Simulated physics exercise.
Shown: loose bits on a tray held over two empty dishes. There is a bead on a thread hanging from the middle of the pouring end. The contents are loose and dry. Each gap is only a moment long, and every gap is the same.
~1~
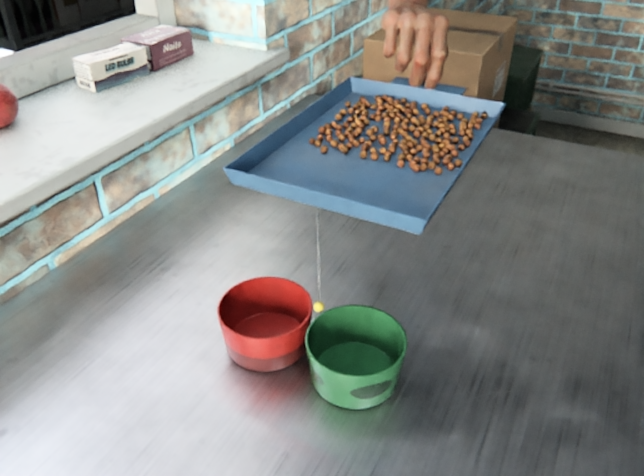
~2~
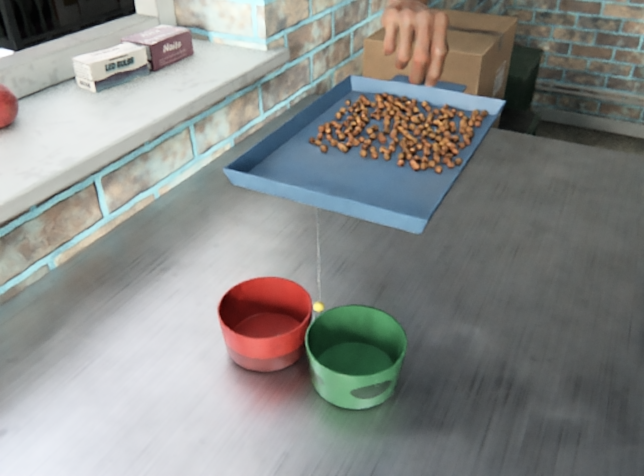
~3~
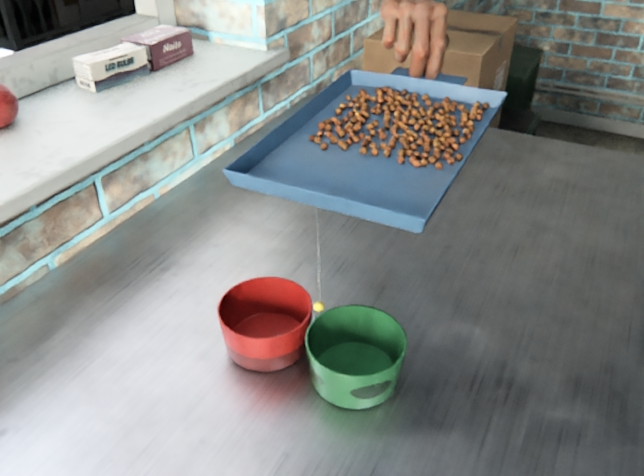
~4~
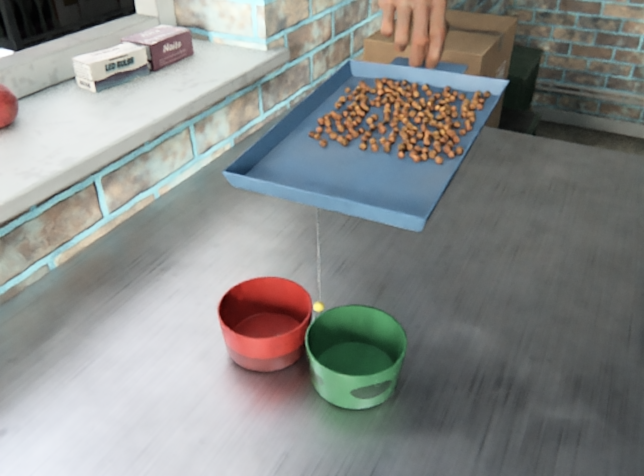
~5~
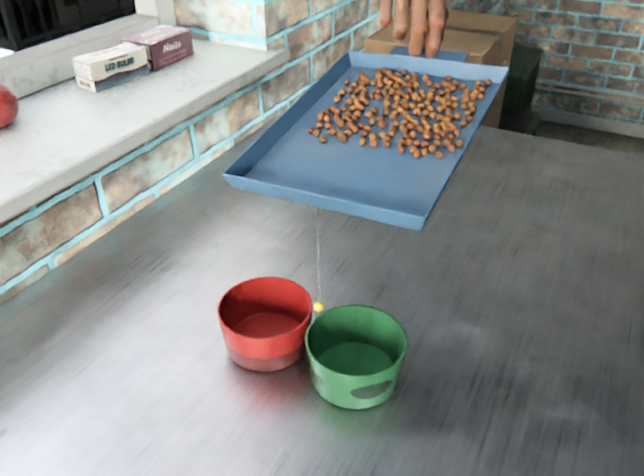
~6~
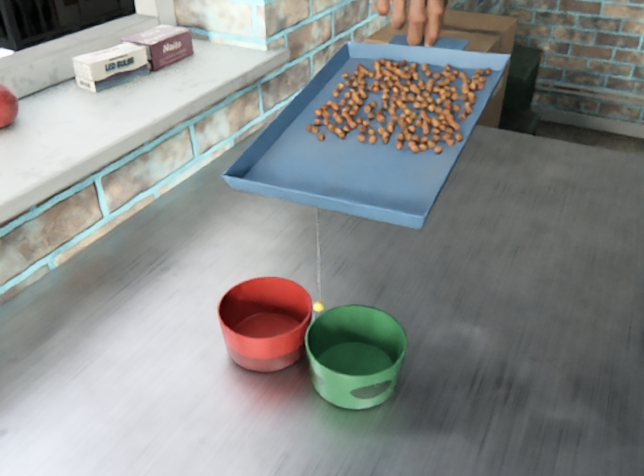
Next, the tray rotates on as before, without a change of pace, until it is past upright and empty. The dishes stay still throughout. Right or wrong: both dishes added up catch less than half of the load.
Wrong, they catch more than half.
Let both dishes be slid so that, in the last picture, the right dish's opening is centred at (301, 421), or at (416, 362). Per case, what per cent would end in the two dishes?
Trial 1 around 10 percent, trial 2 around 20 percent.
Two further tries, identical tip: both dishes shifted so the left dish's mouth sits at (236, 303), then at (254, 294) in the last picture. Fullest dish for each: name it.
First the left dish, then the dish on the left.
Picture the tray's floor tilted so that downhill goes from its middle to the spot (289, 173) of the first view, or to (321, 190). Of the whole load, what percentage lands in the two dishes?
In order, some 80 % and some 60 %.
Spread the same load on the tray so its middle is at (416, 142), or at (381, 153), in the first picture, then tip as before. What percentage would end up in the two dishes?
Try 1: 70 %; try 2: 70 %.
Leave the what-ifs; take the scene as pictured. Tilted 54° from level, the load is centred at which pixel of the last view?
Check around (275, 184) in the last picture.
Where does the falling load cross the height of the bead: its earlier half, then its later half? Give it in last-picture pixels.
It goes through near (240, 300) first, then near (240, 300).
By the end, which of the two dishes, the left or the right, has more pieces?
Well, that is left of the pair.
Just after the last frame, tray tipped steeply; the larger part on the tray; just a few in the right dish; about a tenth in the left dish; about a tenth outside both; just a few in the air.
A moment on, tray tipped right over; roughly half on the tray; just a few in the right dish; roughly a quarter in the left dish; about a tenth outside both; roughly a quarter in the air.
Further on, tray tipped past a quarter turn; just a few in the right dish; the larger part in the left dish; roughly a quarter outside both.
When it is over, tray tipped past a quarter turn; just a few in the right dish; the larger part in the left dish; roughly a quarter outside both.
